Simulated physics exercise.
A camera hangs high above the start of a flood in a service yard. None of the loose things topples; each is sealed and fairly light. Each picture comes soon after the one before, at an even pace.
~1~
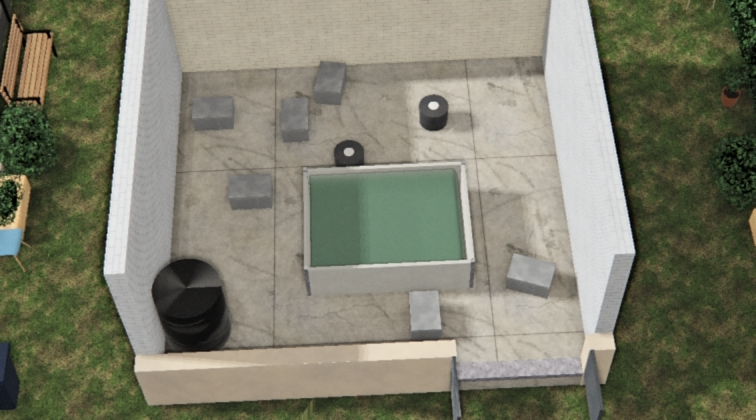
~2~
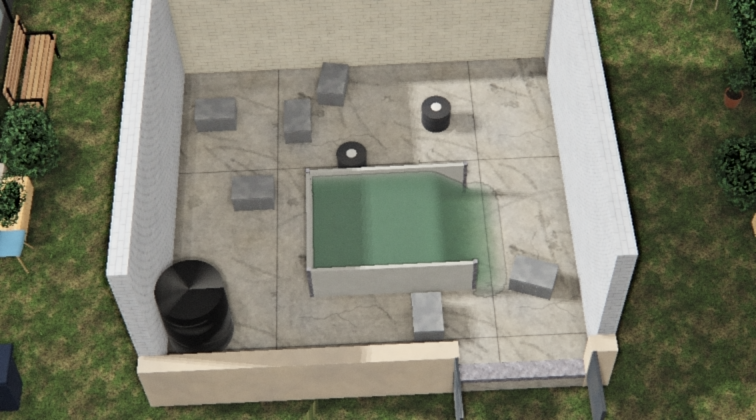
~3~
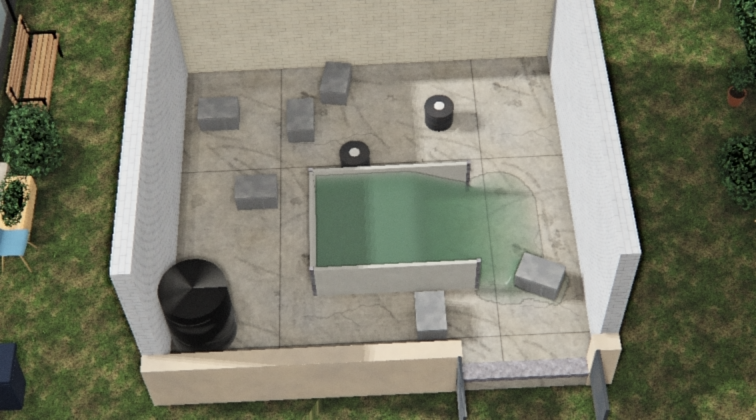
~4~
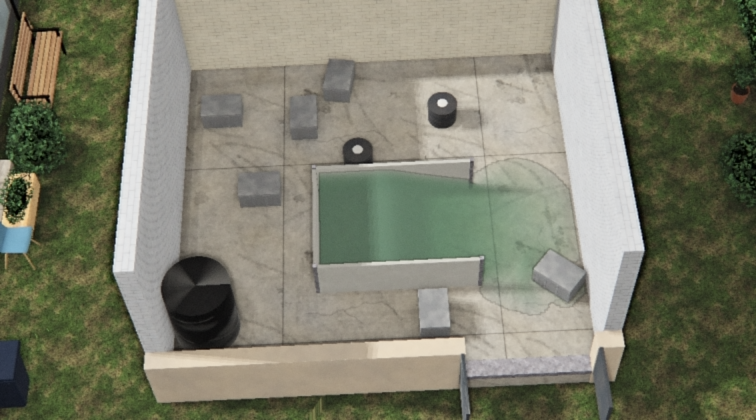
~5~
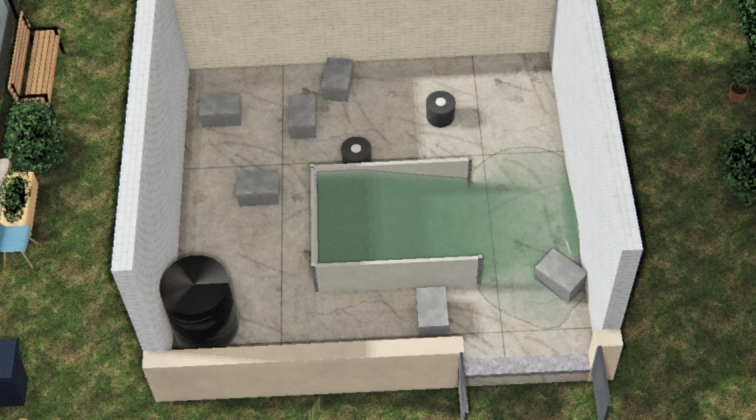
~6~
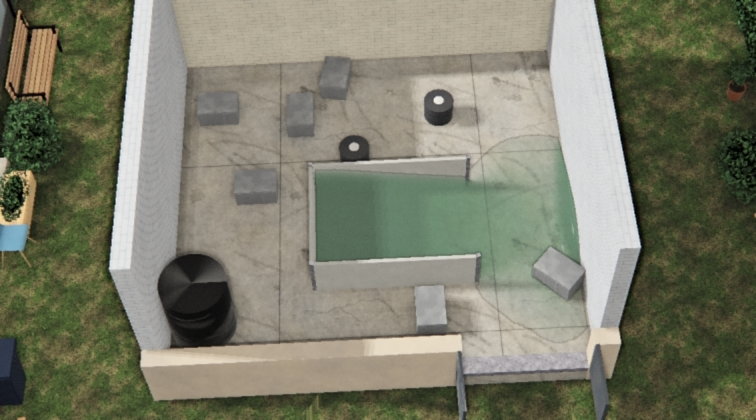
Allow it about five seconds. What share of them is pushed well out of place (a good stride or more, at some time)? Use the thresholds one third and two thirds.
I'd put it between one third and two thirds.
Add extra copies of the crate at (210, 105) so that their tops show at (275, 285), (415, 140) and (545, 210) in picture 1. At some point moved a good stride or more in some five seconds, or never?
Each in turn: Stays in place, stays in place, pushed clear.
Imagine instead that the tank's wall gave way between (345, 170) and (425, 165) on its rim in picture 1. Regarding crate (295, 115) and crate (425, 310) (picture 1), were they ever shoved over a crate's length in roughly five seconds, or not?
Here's the pair: Made it that far, then came up short.
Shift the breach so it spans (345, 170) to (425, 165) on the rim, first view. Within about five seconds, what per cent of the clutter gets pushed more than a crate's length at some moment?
Around 90 per cent.
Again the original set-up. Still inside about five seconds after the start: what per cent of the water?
It works out at roughly 70 percent.
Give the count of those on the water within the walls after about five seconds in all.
My count is 3.
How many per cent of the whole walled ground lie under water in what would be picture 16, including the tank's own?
Estimate: 35 %.
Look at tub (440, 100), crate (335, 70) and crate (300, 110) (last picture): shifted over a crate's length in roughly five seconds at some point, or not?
Going through them in order: First got well clear, second got well clear, third got well clear.
A moment on, 0 of 8 are well off their spots; 1 afloat.
Next, 1 of 8 are well off their spots; 0 afloat.
Later, 1 of 8 are well off their spots; 0 afloat.
In the end, 4 of 8 are well off their spots, and 4 have been at some point; 3 afloat.
